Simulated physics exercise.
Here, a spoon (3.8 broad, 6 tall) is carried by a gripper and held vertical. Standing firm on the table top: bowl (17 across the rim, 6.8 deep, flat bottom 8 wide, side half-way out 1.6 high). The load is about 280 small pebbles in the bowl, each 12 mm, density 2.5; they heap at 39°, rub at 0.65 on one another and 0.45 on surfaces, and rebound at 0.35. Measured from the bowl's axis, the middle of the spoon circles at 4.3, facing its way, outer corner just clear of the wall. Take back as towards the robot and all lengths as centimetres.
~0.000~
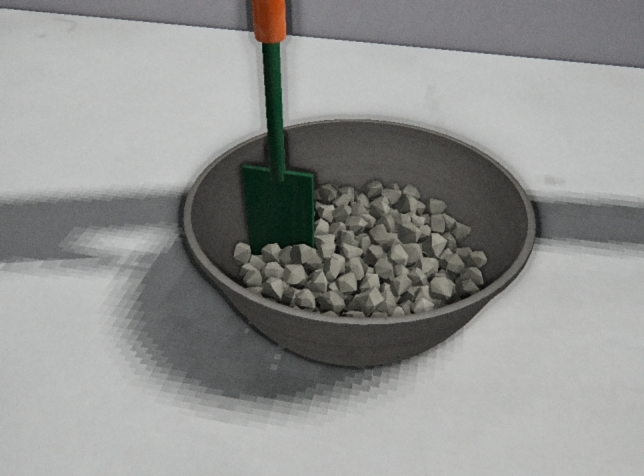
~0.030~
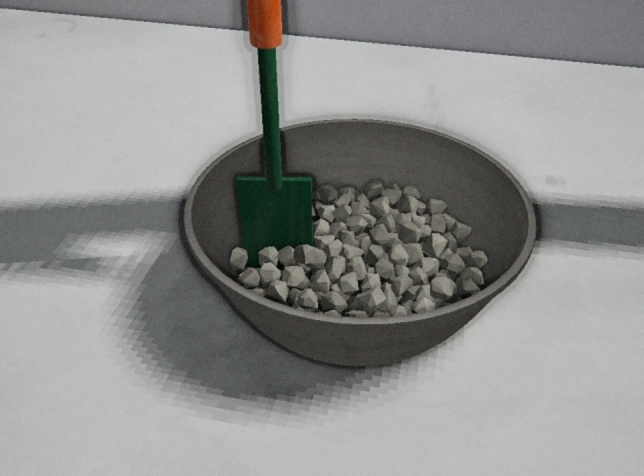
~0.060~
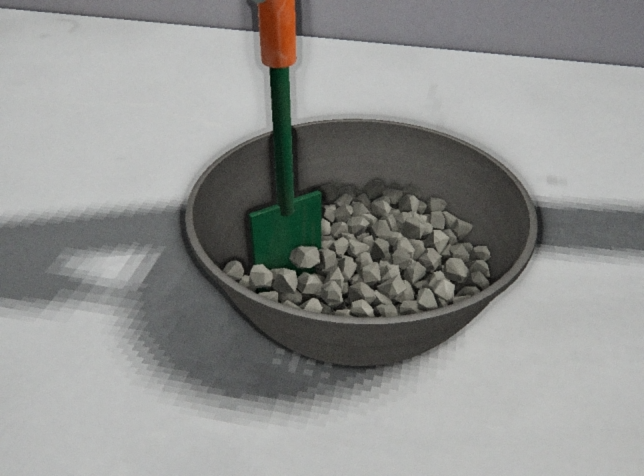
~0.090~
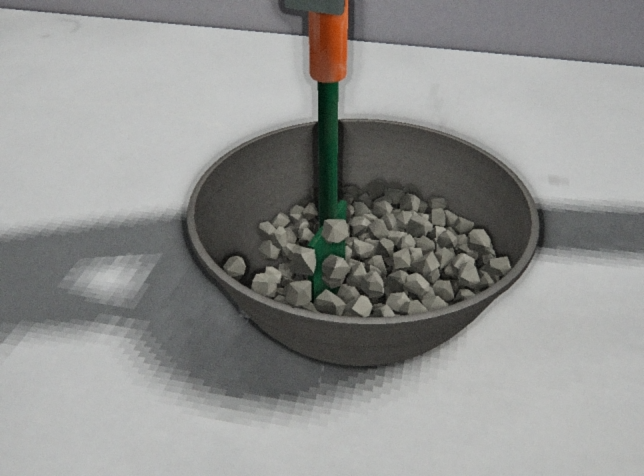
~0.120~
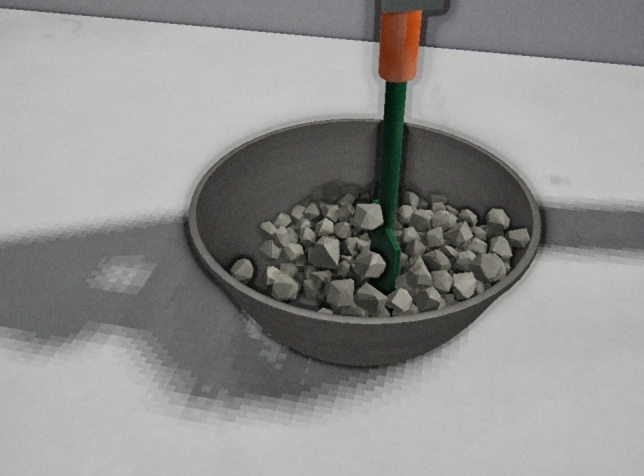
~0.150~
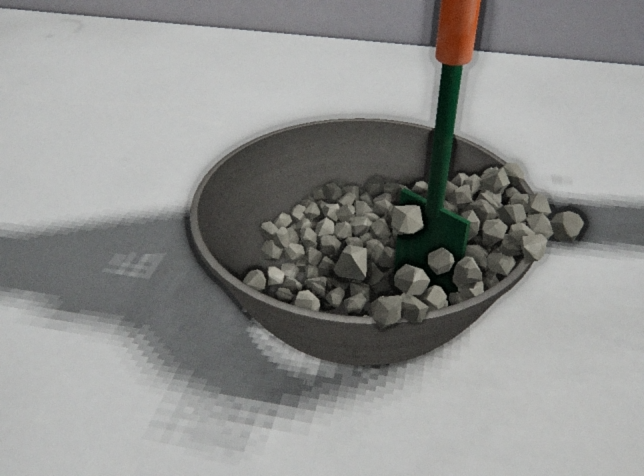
The footage shows a green spade-like tool with an orange handle, held upright, sweeping from left to right through small gray stones in a dark gray bowl, pushing many toward the right side, where some rise over the rim.
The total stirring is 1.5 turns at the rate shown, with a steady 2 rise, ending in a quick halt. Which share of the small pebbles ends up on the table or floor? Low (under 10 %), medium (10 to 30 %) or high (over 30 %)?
High - over 30 %.
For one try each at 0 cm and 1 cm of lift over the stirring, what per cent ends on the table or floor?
55 and 45 %.
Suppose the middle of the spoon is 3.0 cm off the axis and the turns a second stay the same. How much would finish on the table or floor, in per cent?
Near 25 percent.
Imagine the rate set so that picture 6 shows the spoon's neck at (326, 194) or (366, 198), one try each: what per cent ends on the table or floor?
Around 15 and 25 per cent respectively.
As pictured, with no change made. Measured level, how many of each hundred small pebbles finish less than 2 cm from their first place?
I'd say something near 10 percent.
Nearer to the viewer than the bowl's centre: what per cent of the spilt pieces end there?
40 %.
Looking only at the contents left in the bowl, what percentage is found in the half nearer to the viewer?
I'd say around 55 per cent.
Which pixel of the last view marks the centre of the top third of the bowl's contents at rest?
It is centred near (364, 285).
After 0.28 s, 297° round, highest piece 11 above the table; 211 in the bowl, 3 on the table or floor, 66 in flight or on the tool.
After 0.41 s, 83° round, highest piece 10 above the table; 179 in the bowl, 75 on the table or floor, 26 in flight or on the tool.
After 0.67 s, 180° round, highest piece 5 above the table; 169 in the bowl, 111 on the table or floor.
After 1.37 s, 180° round, highest piece 5 above the table; 169 in the bowl, 111 on the table or floor.
In the end, 169 in the bowl, 111 on the table or floor. That is 40 % on the table or floor.
